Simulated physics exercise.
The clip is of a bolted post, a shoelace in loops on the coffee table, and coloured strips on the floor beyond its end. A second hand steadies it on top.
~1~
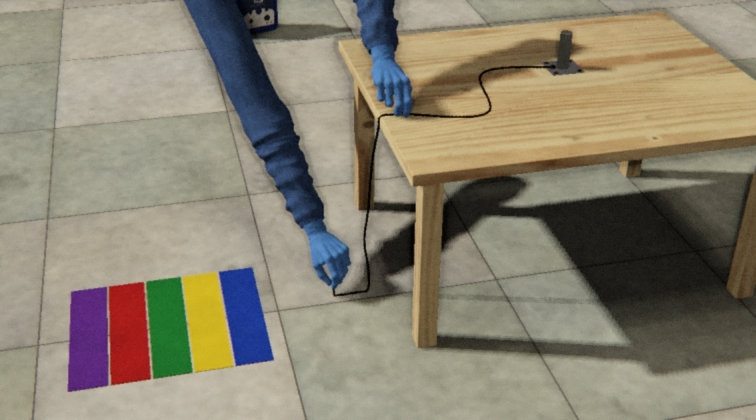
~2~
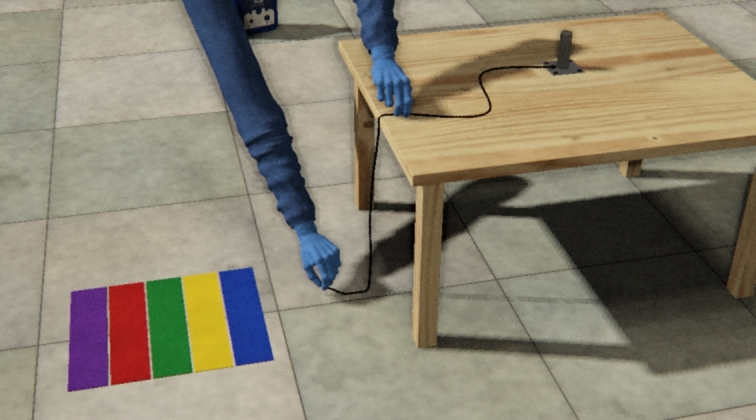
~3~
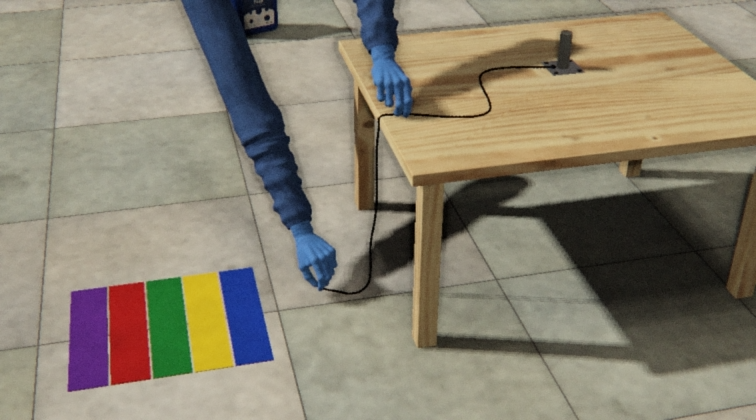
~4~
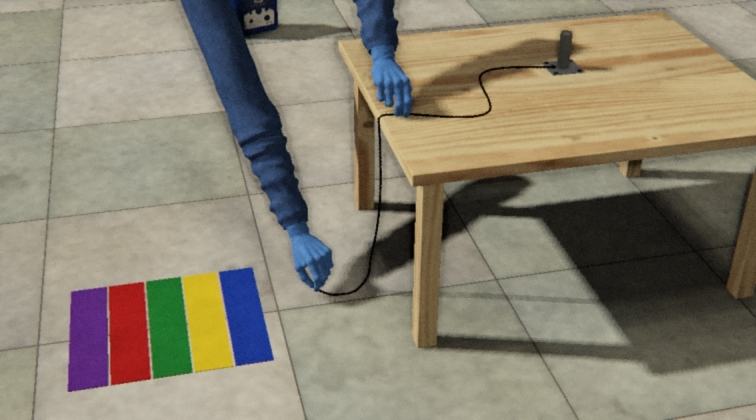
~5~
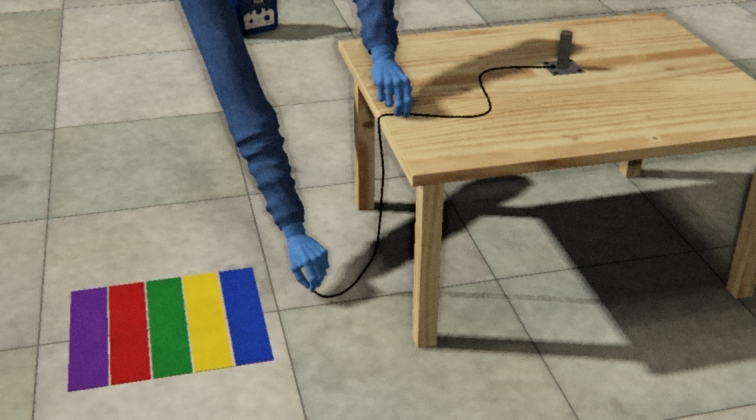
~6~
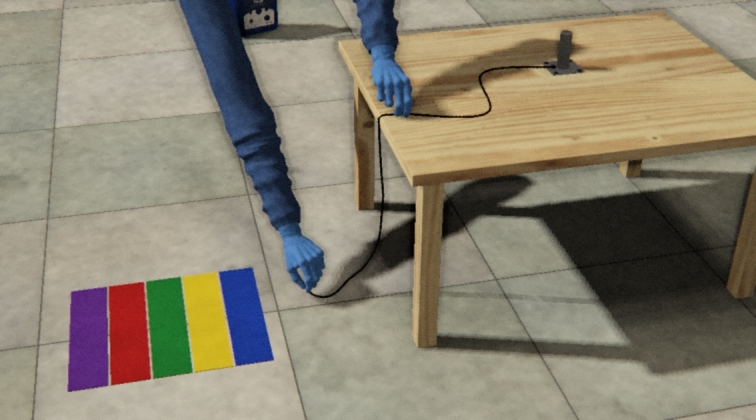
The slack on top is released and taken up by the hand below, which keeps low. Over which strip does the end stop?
The end stops over the red strip.
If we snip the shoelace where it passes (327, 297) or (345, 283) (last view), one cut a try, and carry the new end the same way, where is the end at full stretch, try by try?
In that order: (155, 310) and (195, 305).
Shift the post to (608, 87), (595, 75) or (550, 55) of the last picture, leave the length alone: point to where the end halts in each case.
Try by try, around (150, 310), (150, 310) and (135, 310).
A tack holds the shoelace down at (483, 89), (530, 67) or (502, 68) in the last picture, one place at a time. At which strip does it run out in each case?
Try by try: Green; red; red.
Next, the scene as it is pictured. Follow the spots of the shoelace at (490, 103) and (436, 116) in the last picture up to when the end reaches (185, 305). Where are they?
Near (432, 99) and (375, 127).
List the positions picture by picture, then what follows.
End (332, 285); blue (251, 345); yellow (211, 350); green (171, 356); red (130, 363); purple (88, 369), in the first frame.
End (322, 286); shoelace through (518, 67) (484, 90) (457, 117) (379, 128) (371, 200) (370, 269), in the second frame.
End (318, 286), in the third frame.
End (314, 287); shoelace through (518, 67) (484, 90) (457, 117) (379, 128) (380, 199) (370, 269), in the fourth frame.
End (310, 288), in the fifth frame.
End (306, 288); shoelace through (518, 67) (484, 90) (457, 117) (379, 128) (383, 199) (364, 267), in the sixth frame.
Soon after, end near (185, 305); over yellow.
After that, end near (147, 310); over green.
At the stop, end near (124, 314); over red. It gets as far as the red strip.
